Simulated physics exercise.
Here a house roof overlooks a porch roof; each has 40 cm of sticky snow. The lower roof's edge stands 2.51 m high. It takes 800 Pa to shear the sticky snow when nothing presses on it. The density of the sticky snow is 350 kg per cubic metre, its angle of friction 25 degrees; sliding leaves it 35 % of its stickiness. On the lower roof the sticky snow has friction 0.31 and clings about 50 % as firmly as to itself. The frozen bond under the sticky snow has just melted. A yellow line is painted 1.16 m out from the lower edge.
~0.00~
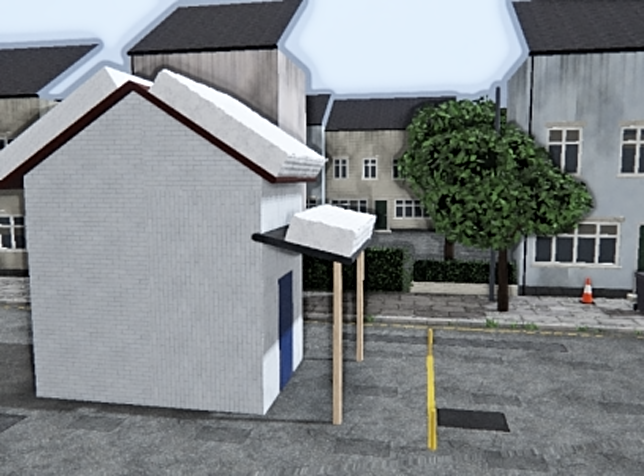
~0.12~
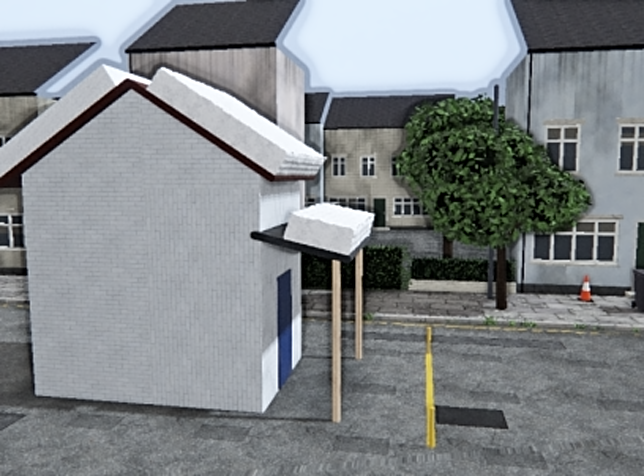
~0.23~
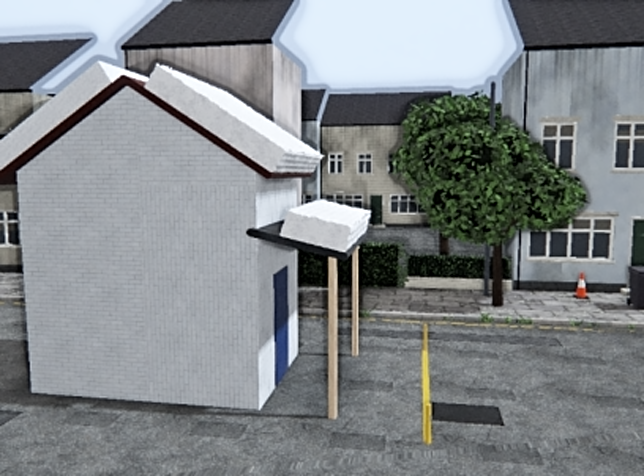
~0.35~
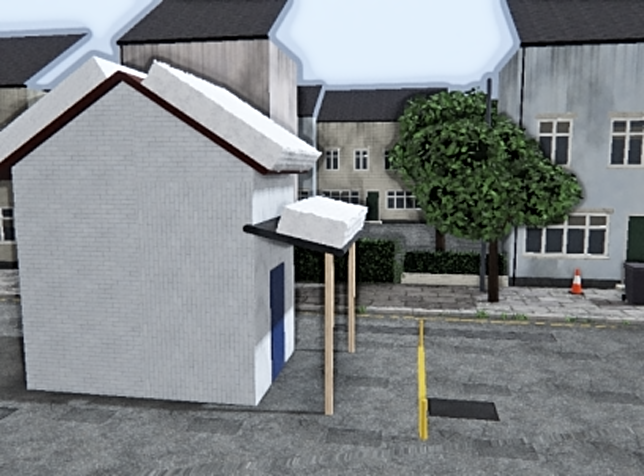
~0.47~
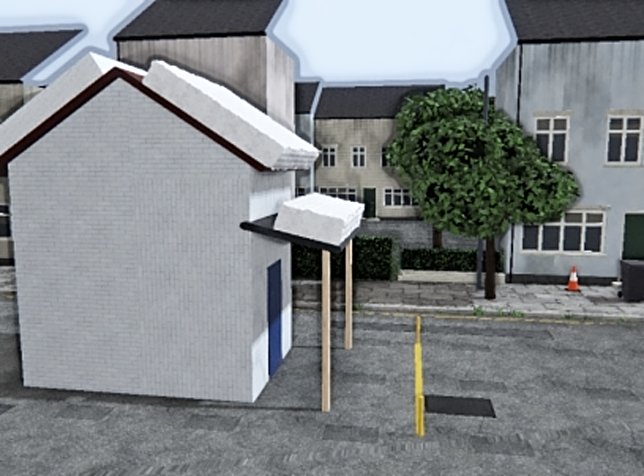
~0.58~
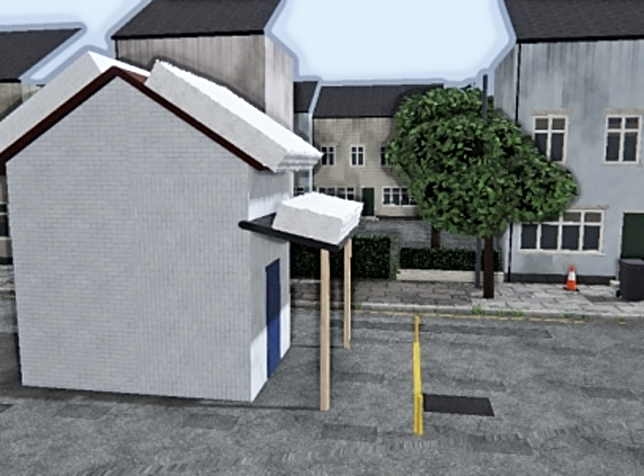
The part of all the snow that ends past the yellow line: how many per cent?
It comes to some 41 %.
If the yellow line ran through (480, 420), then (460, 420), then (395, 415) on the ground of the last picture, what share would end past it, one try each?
In that order: 14 %, 22 %, 55 %.
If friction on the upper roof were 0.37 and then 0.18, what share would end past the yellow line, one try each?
In that order: 55 %, 60 %.
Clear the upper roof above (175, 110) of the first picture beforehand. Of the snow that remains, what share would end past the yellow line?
In that case some 30 per cent.
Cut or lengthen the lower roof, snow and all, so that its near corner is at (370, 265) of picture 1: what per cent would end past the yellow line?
It would be near 30 %.
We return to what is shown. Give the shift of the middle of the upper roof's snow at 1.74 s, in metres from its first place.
Roughly 1.6 m.
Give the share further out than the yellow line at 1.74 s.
Some 0 per cent.
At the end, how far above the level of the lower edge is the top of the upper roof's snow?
Roughly 0.6 m.
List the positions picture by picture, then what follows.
In the first frame, foremost bit of the sticky snow at (278, 170).
In the second frame, foremost bit of the sticky snow at (277, 168), its middle shifted 8 mm.
In the third frame, foremost bit of the sticky snow at (275, 166), its middle shifted 3.0 cm, 1 % of it past the upper edge, in one piece.
In the fourth frame, foremost bit of the sticky snow at (273, 149), its middle shifted 6.7 cm, 3 % of it past the upper edge, in one piece.
In the fifth frame, foremost bit of the sticky snow at (273, 141), its middle shifted 12 cm, 5 % of it past the upper edge, in one piece.
In the sixth frame, foremost bit of the sticky snow at (276, 151), its middle shifted 19 cm, 9 % of it past the upper edge, in one piece.
After 1.12 s, none is below the lower edge and 0 % is past the line.
After 1.74 s, none is below the lower edge and 0 % is past the line.
After 2.37 s, 32 % is below the lower edge and 1 % is past the line.
After 3.00 s, 73 % is below the lower edge and 32 % is past the line.
After 4.30 s, 78 % is below the lower edge and 41 % is past the line.
